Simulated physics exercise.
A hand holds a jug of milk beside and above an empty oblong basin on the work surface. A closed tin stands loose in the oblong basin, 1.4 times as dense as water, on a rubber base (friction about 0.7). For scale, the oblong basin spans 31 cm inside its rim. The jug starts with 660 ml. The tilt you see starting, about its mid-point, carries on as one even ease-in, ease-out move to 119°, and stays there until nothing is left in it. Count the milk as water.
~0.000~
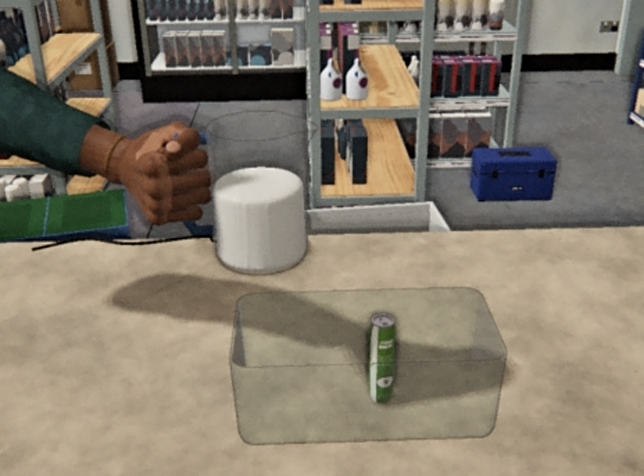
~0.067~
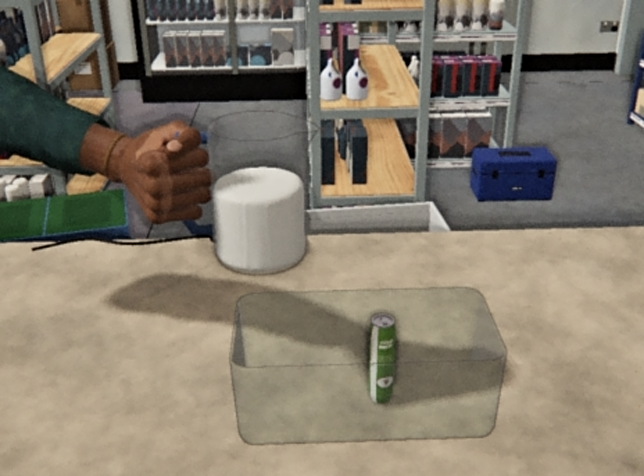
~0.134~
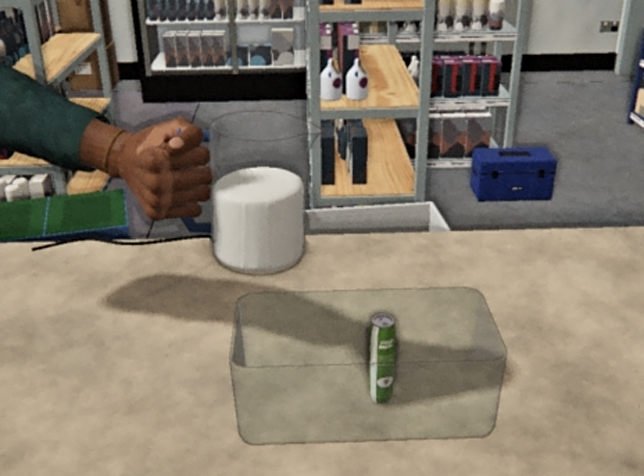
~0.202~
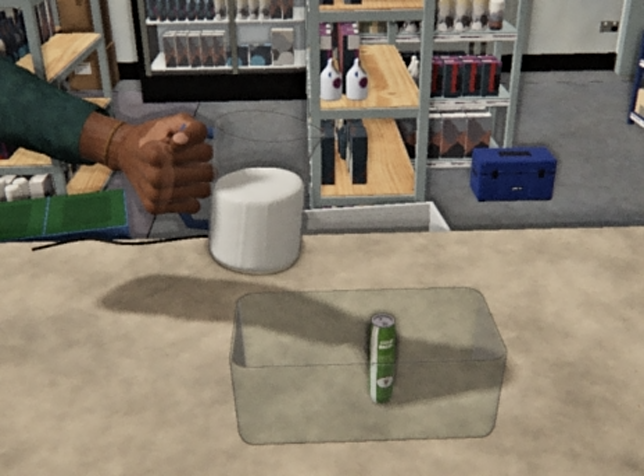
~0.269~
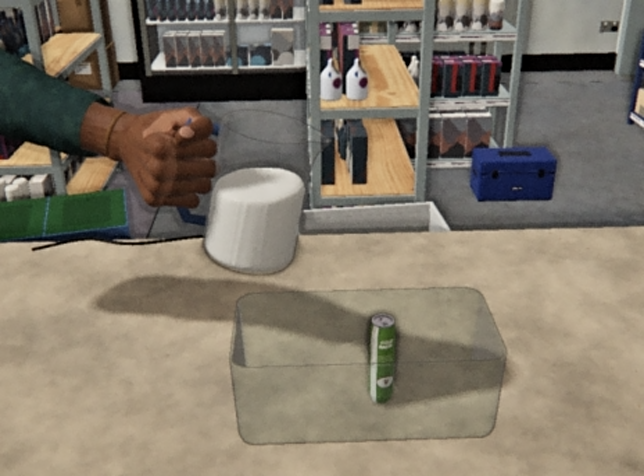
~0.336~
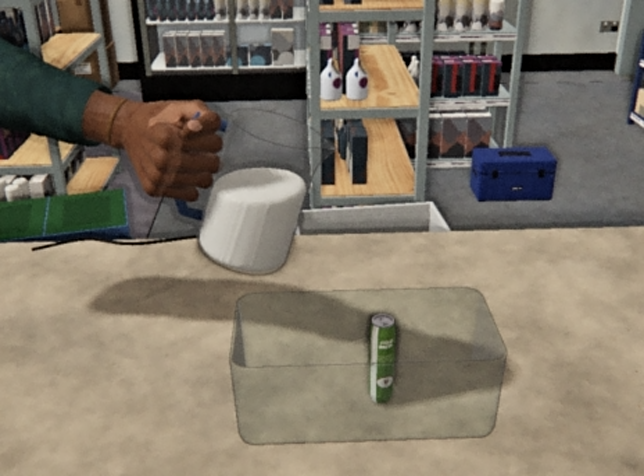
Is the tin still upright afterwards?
The tin goes over.
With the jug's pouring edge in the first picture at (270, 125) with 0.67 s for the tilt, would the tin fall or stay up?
Then it remains upright.
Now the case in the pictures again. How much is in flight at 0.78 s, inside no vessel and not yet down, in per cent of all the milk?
Some 5 per cent.
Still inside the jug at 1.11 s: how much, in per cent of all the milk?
About 30 per cent.
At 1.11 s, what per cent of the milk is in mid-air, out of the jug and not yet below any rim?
Some 26 per cent.
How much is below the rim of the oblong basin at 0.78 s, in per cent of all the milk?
Near 0 in a hundred.
After 0.78 s the tilt is 76° and 95 per cent is still to pour; the tin stands where it began.
After 1.11 s the tilt is 111° and 31 per cent is still to pour; the tin stands where it began.
After 1.46 s the tilt is 119° and 0 per cent is still to pour; the tin leans 54°.
After 1.83 s the tilt is 119° and 0 per cent is still to pour; the tin lies on its side.
In the end the tin lies on its side.
